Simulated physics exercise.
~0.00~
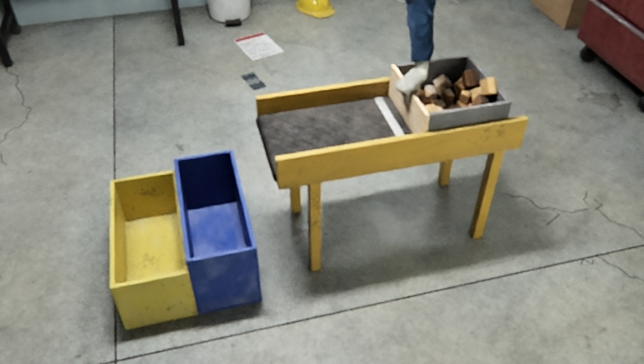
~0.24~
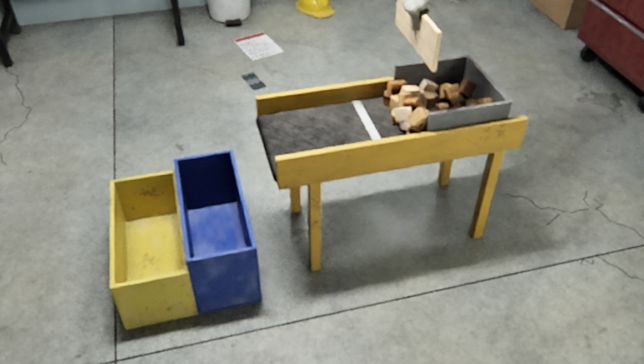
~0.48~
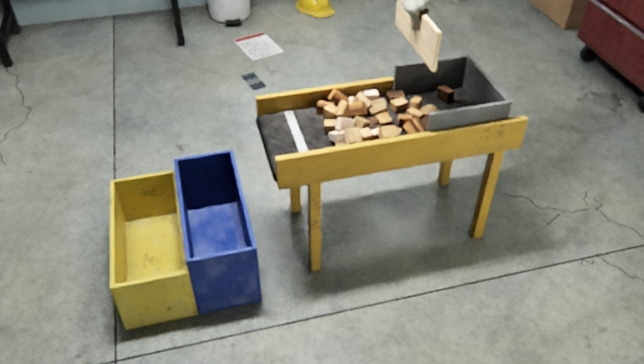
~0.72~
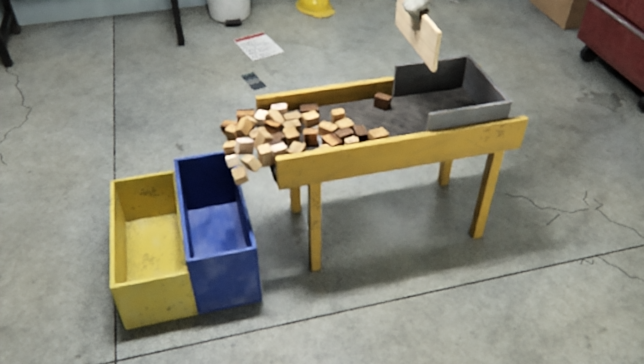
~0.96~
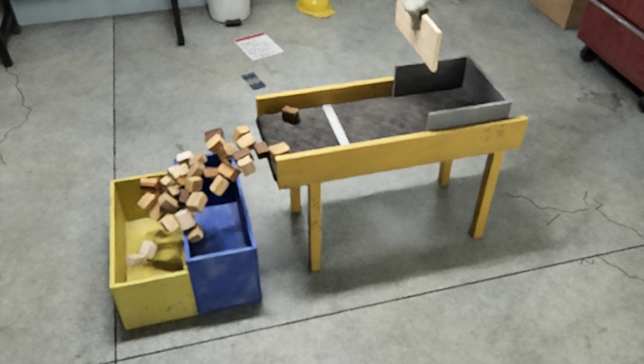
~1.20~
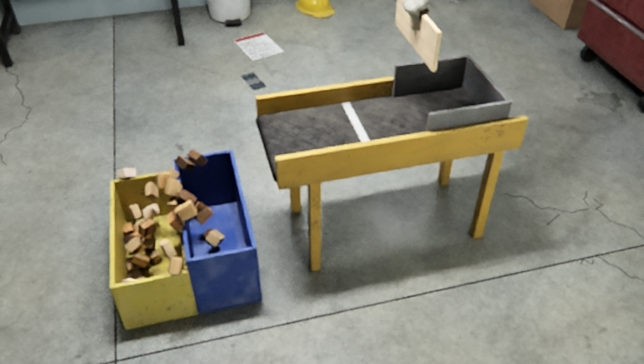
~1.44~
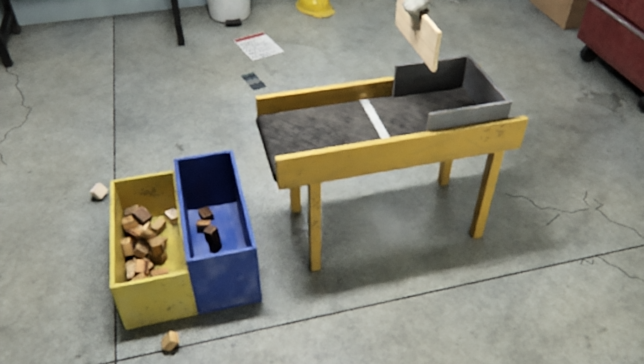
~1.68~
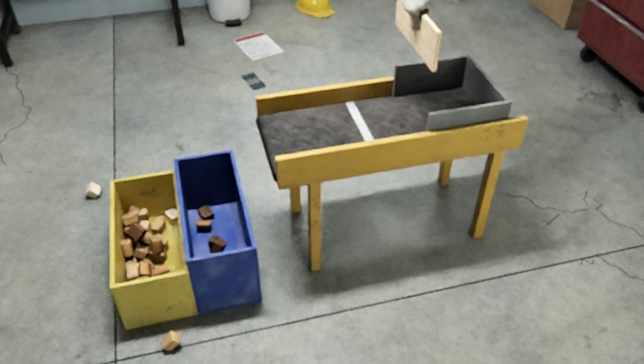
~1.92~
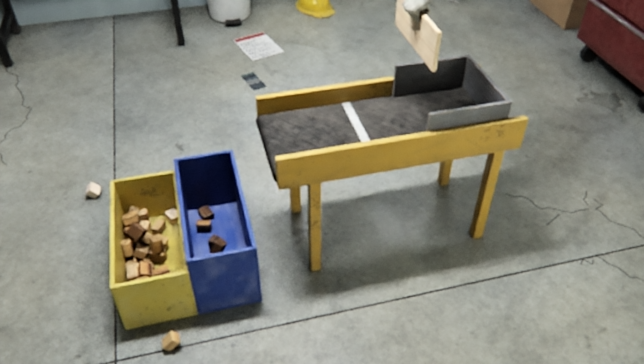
A yellow-sided conveyor belt carried a loose pile of wooden blocks leftward after a wooden gate lifted, tipping them off its end toward two boxes. Most landed in the yellow tub, a few in the blue box, and two ended up on the floor.
